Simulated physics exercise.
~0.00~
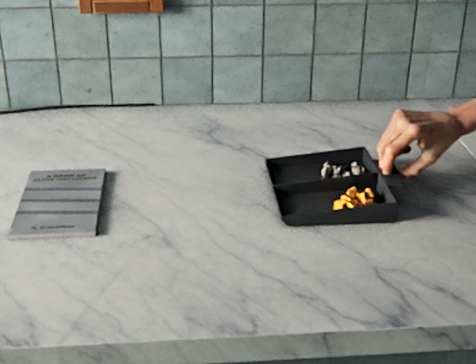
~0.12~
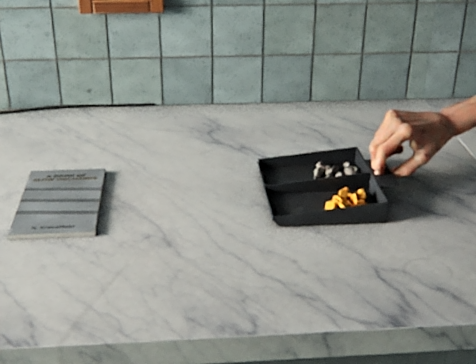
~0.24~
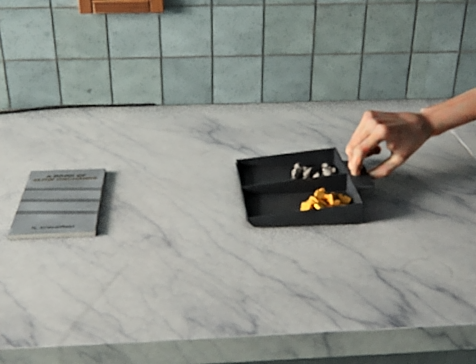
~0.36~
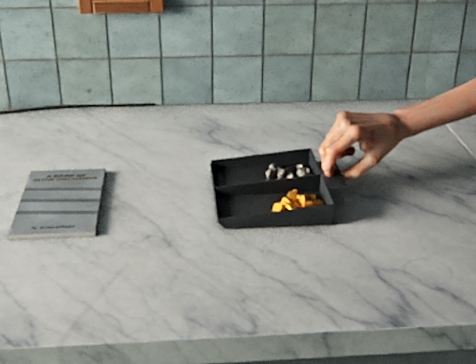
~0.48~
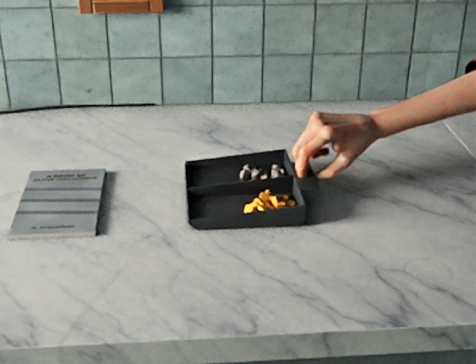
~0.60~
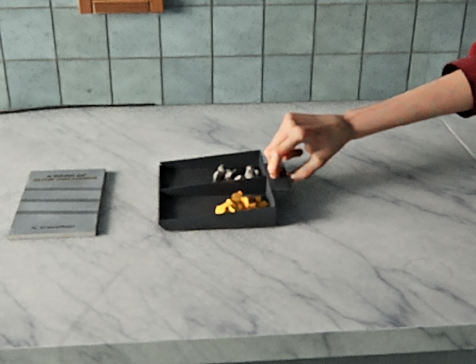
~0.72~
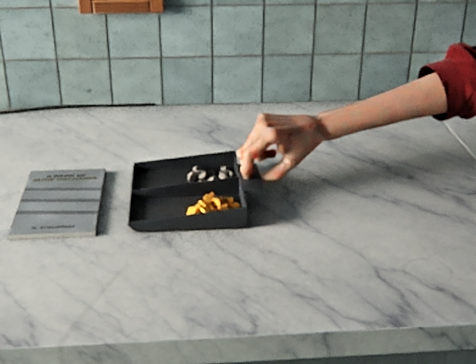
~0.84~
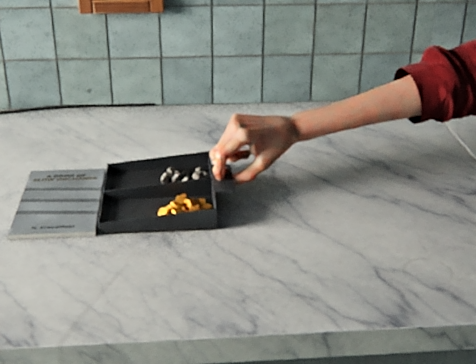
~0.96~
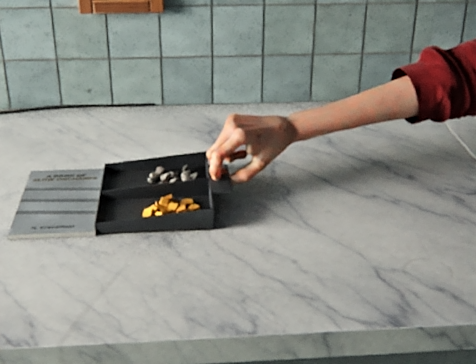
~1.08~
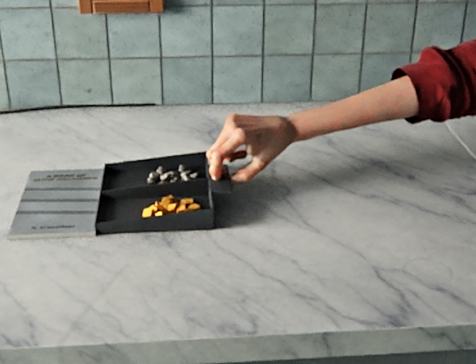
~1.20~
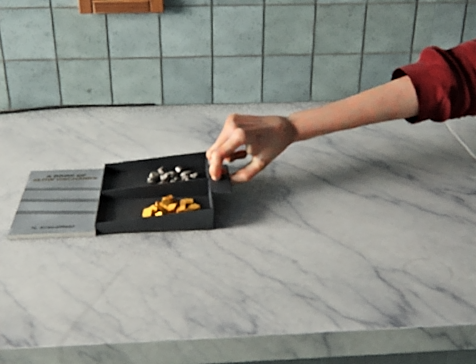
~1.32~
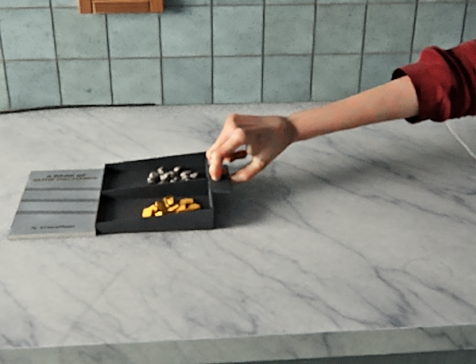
A hand slid a black two-part tray of small grey and orange-yellow pieces left across a marble counter until it stopped against a thin grey book. The pieces shifted left a little as it stopped, but all stayed inside, and the hand remained at the tray's edge.
